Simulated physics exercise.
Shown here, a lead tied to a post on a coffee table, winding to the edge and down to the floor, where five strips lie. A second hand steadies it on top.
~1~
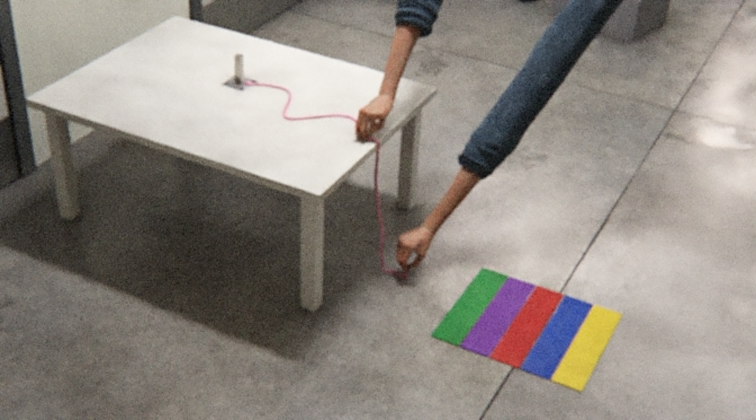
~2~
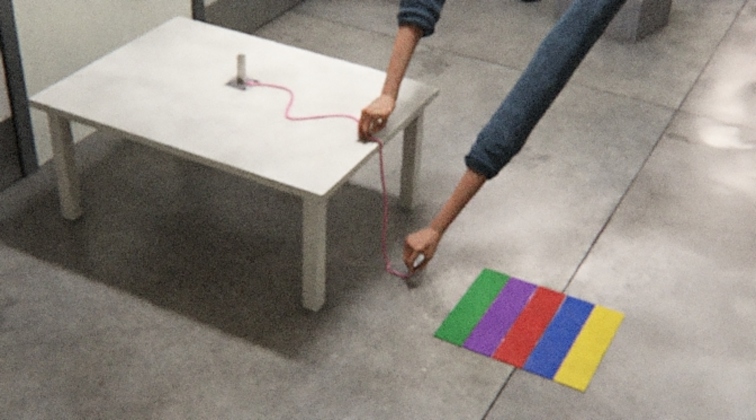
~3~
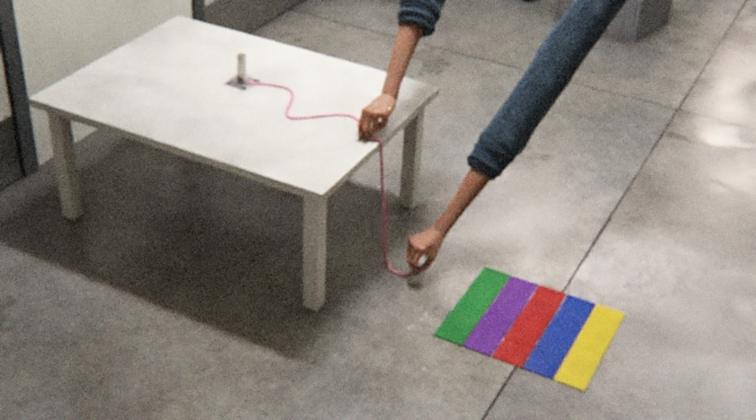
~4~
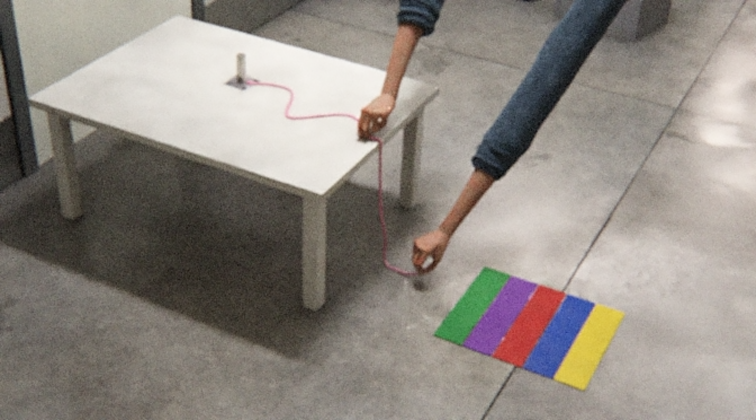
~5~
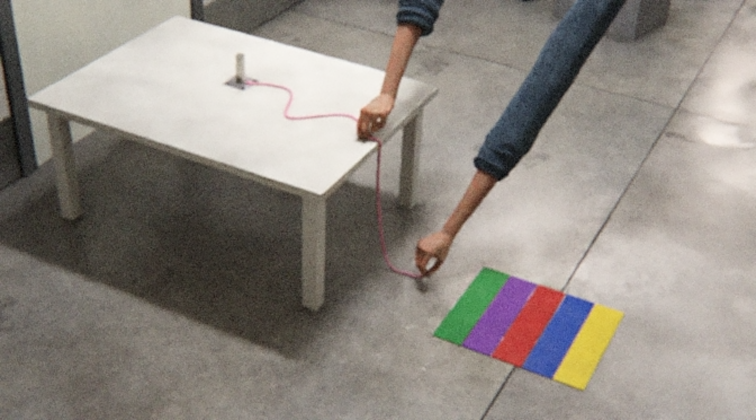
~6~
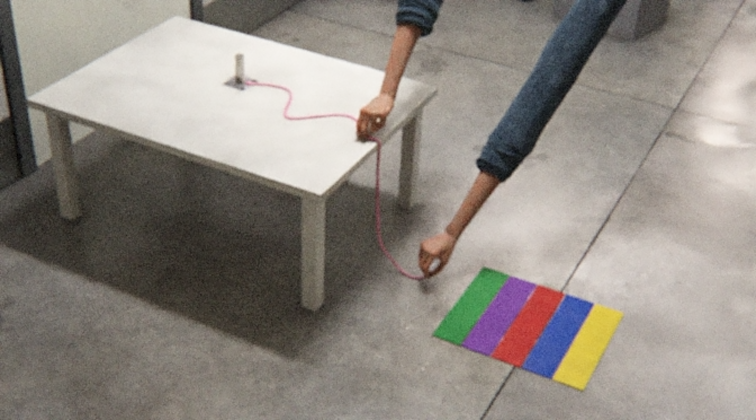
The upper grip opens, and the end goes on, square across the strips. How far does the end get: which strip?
The blue one.
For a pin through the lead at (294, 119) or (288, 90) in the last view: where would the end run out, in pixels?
Try by try, around (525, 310) and (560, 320).
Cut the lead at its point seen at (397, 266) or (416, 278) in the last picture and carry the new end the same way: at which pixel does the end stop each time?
Near (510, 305) and (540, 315).
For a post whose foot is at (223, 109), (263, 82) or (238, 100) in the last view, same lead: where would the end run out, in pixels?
In that order: (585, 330), (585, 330) and (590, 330).
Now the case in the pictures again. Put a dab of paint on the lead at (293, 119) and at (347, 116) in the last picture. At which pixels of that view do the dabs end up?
The first at (333, 117), the second at (379, 135).
Soon after, end near (505, 301); over purple.
Then, end near (543, 314); over red.
At full stretch, end near (565, 321); over blue. It halts on the blue strip.
